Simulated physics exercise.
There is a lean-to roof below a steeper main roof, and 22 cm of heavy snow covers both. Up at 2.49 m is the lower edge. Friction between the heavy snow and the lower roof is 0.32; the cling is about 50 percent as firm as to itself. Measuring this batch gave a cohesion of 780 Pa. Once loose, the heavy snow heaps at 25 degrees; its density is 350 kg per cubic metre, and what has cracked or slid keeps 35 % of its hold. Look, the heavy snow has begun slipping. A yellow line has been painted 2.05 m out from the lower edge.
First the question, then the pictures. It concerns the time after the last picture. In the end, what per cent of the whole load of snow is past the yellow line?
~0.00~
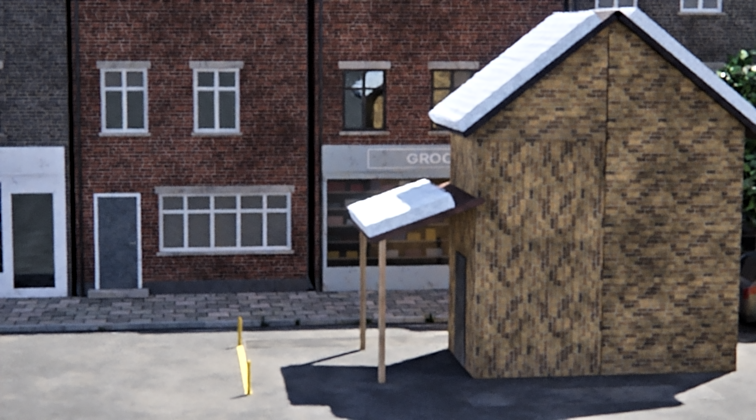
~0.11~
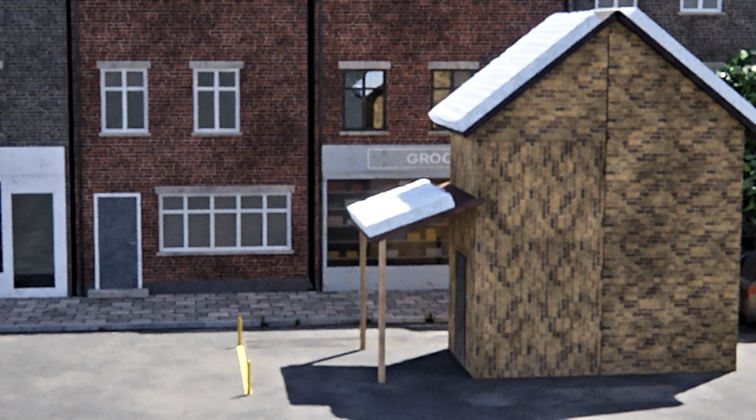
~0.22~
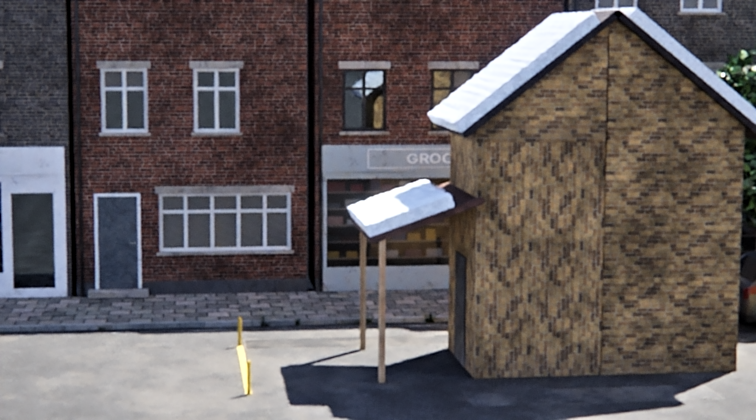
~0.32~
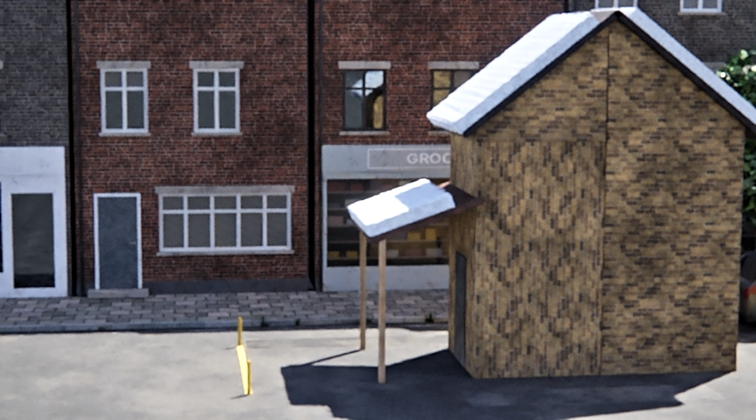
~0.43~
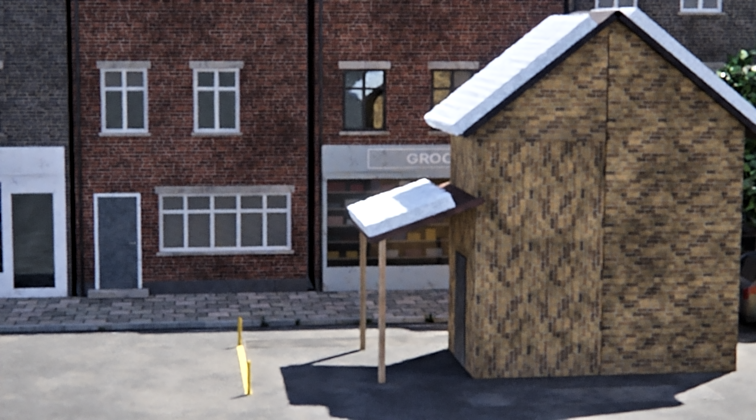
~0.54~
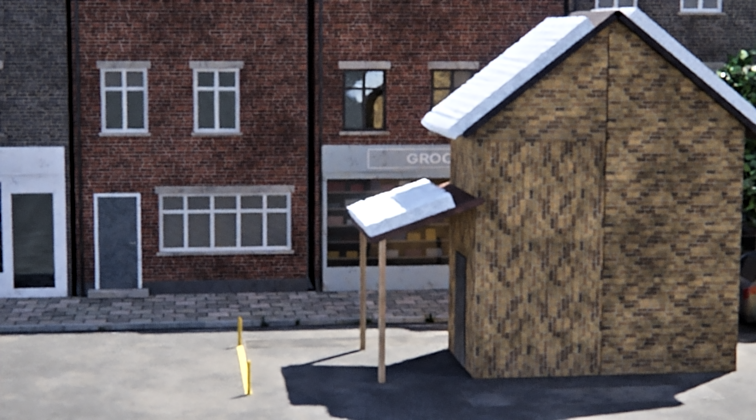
Close to 15 per cent.
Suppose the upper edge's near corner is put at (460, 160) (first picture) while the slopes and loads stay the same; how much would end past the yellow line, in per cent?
Roughly 1 %.
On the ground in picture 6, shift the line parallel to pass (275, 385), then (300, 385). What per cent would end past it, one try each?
Roughly 30 per cent and roughly 45 per cent.
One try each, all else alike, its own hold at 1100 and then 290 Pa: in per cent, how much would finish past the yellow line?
Going in order, it's 0 % and then 40 %.
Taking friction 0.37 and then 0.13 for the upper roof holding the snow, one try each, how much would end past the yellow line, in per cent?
It would be 30 % the first time and 40 % the second.
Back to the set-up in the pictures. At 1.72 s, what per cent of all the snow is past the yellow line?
Around 0 percent of it.
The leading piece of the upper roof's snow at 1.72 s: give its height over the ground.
About 3.0 m.
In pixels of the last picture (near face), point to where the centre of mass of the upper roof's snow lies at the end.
I'd put it at around pixel (303, 345).
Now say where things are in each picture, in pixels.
The first frame shows leading edge of the heavy snow at (461, 119).
The second frame shows leading edge of the heavy snow at (461, 119), its middle shifted 6 mm.
The third frame shows leading edge of the heavy snow at (460, 120), its middle shifted 2.4 cm.
The fourth frame shows leading edge of the heavy snow at (459, 128), its middle shifted 5.4 cm, 2 % of it past the upper edge, in one piece.
The fifth frame shows leading edge of the heavy snow at (457, 121), its middle shifted 9.9 cm, 4 % of it past the upper edge, in one piece.
The sixth frame shows leading edge of the heavy snow at (453, 124), its middle shifted 16 cm, 6 % of it past the upper edge, in one piece.
After 1.08 s, none is below the lower edge and 0 % is past the line.
After 1.72 s, none is below the lower edge and 0 % is past the line.
After 2.36 s, none is below the lower edge and 0 % is past the line.
After 3.00 s, 61 % is below the lower edge and 0 % is past the line.
After 4.30 s, at the end, 73 % is below the lower edge and 15 % is past the line.
